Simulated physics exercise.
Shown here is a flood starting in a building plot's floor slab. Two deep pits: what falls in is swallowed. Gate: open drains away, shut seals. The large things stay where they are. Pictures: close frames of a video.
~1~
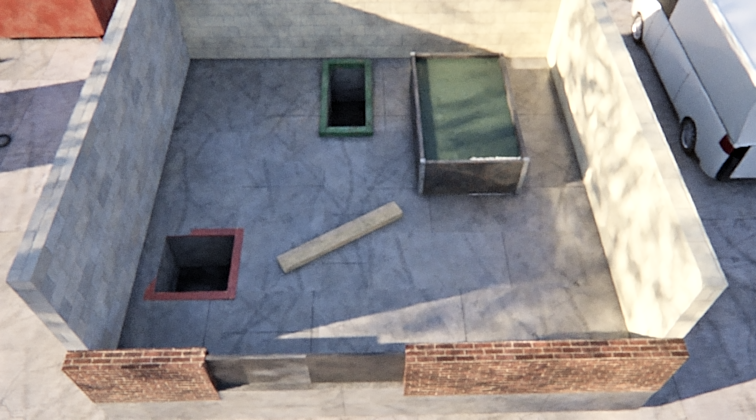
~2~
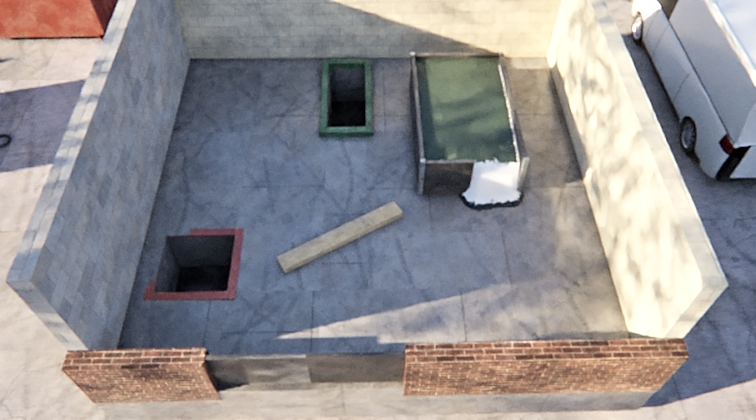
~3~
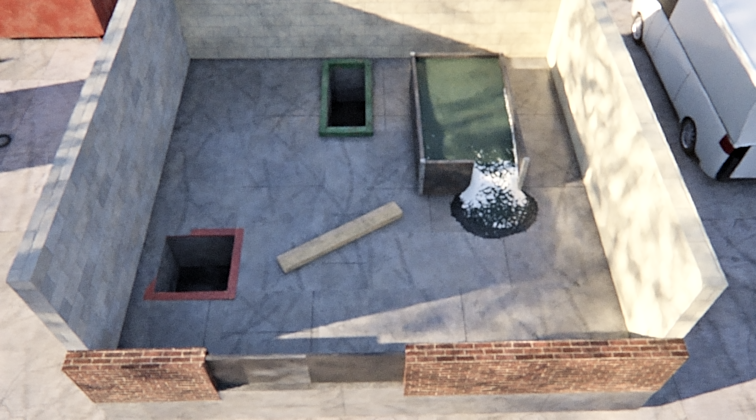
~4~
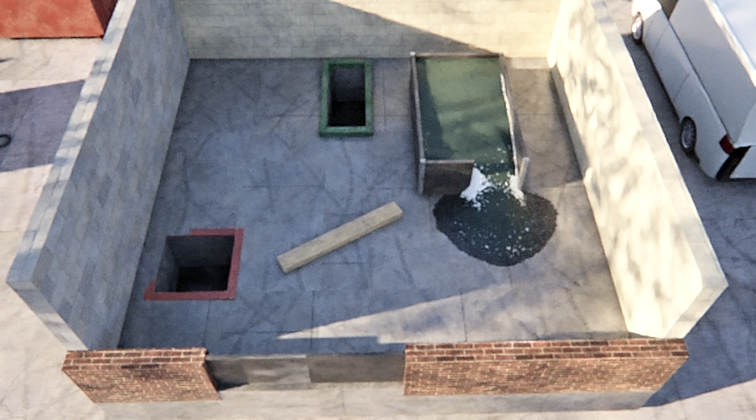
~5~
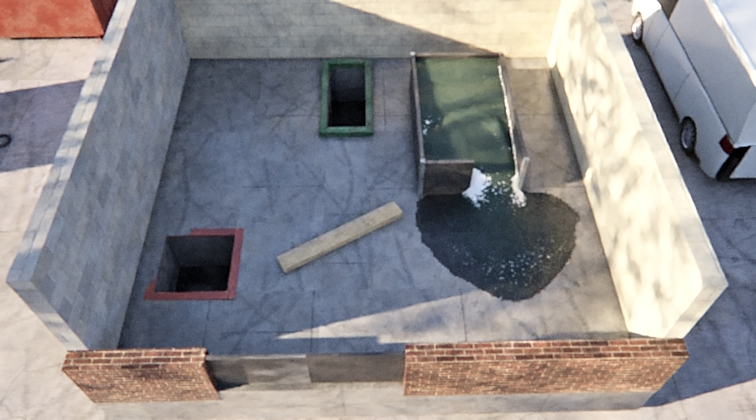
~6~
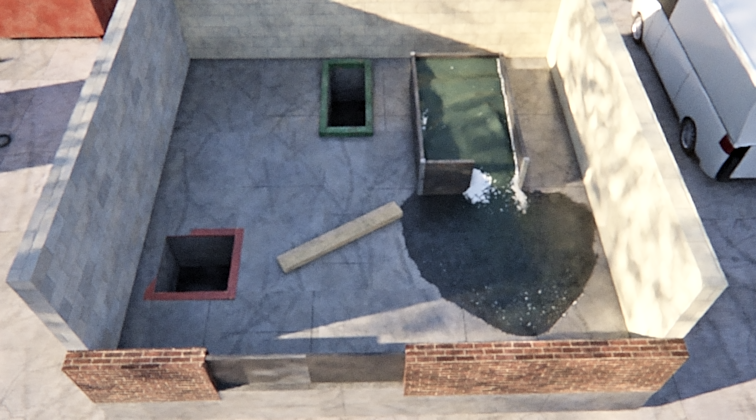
Green water pours from an open tank's front and spreads across the grey walled floor.
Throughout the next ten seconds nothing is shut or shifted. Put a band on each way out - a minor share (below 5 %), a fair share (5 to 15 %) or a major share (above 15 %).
The gate pulls in barely a drop - beneath five per cent. The green pit pulls in barely a drop - beneath five per cent. The red pit pulls in a good deal - past fifteen per cent.
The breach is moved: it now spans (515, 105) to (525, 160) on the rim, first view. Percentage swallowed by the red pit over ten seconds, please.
Share recorded - red: 14 %.
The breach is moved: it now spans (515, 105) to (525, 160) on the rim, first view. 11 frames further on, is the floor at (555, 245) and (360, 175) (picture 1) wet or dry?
Taking them in order, I'd say swamped and then not reached.
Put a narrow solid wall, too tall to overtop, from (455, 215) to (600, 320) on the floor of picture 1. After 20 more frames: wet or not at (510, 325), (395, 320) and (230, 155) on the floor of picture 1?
Going spot by spot: Drenched, then drenched, then high and dry.
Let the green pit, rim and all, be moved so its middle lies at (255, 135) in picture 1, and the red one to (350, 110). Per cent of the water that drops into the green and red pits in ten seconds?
Roughly: Green pit 0 %, red pit 0 %.
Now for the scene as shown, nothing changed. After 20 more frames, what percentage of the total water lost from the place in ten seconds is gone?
I get 0 percent.
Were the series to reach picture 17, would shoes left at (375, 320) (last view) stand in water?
That spot will be soaked.
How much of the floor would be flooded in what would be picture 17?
That works out to some 25 in a hundred.
A moment on, water covers 20 % of the floor; the gate 0 %, the green pit 0 %, the red pit 0 %.
Next, water covers 25 % of the floor; the gate 0 %, the green pit 0 %, the red pit 0 %.
Then, water covers 35 % of the floor; the gate 0 %, the green pit 0 %, the red pit 0 %.
Later, water covers 50 % of the floor; the gate 0 %, the green pit 0 %, the red pit 7 %.
In the end, water covers 55 % of the floor; the gate 0 %, the green pit 0 %, the red pit 21 %.
